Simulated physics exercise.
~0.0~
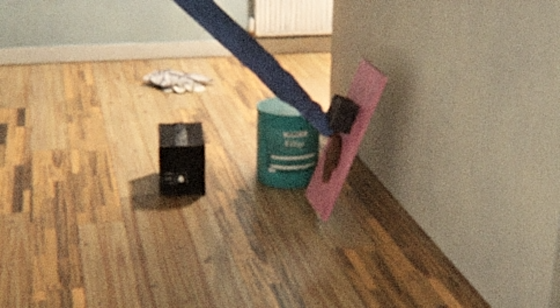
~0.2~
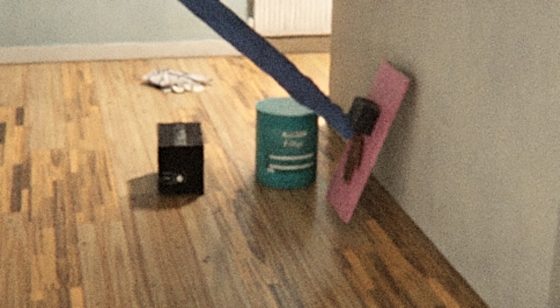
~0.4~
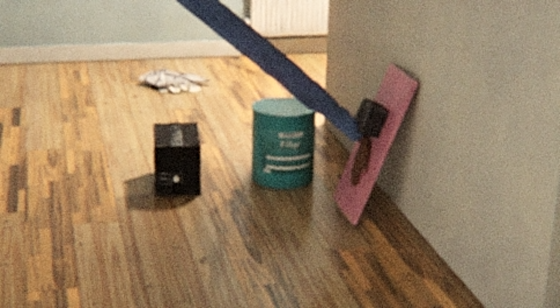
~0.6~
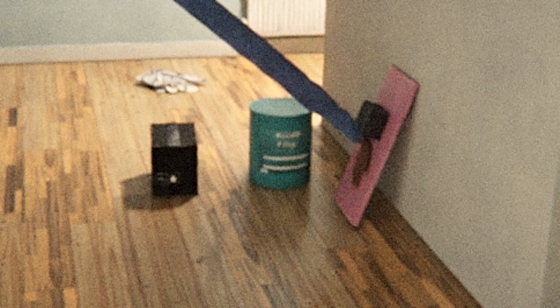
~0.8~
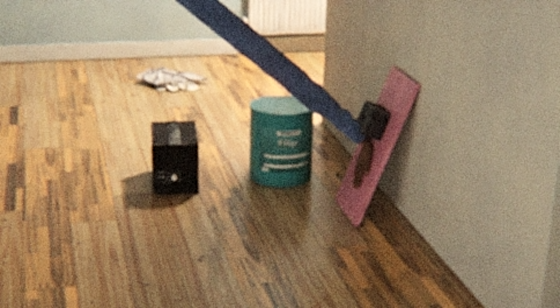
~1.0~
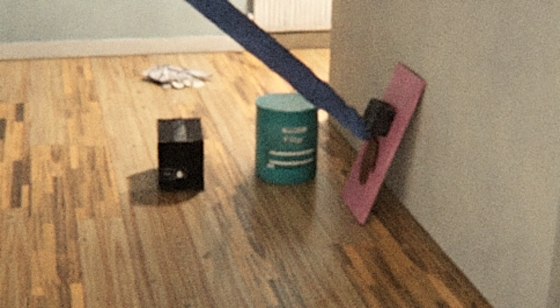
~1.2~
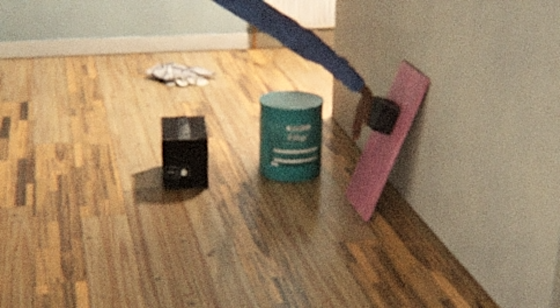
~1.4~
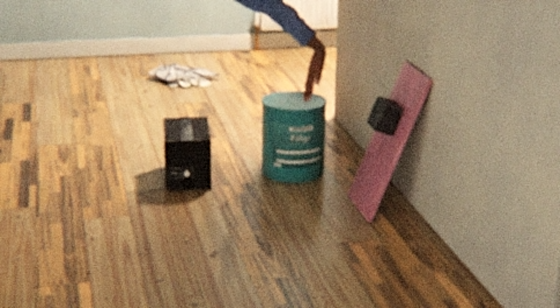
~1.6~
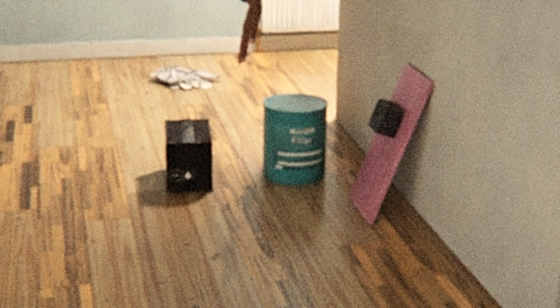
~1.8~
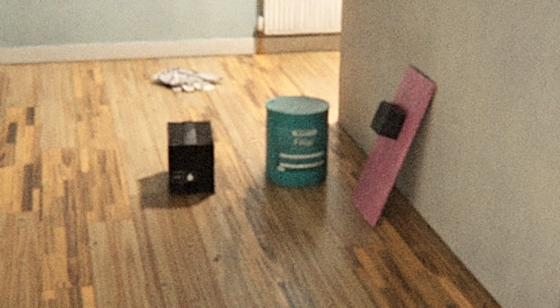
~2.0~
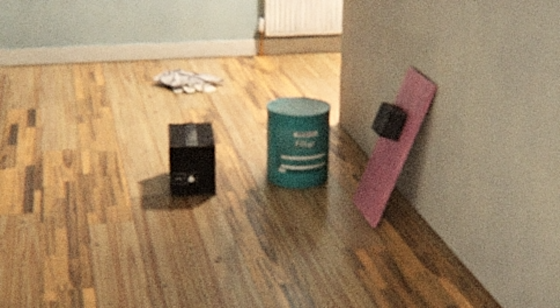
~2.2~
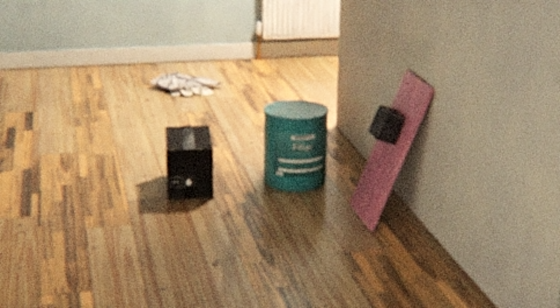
In a room with a wood-plank floor, a slightly swaying camera looks down toward a pale wall and a white radiator at the back. A black box sits left of center, a turquoise pail stands beside it, and a crumpled whitish cloth lies behind them. An arm in a blue sleeve reaches in from the top, holding a pink board by a dark block on its face. The hand moves the board a little to the right and leans it against the wall on the right. It then lets go and draws back out of view. The board stays leaning, with the box and pail unmoved.
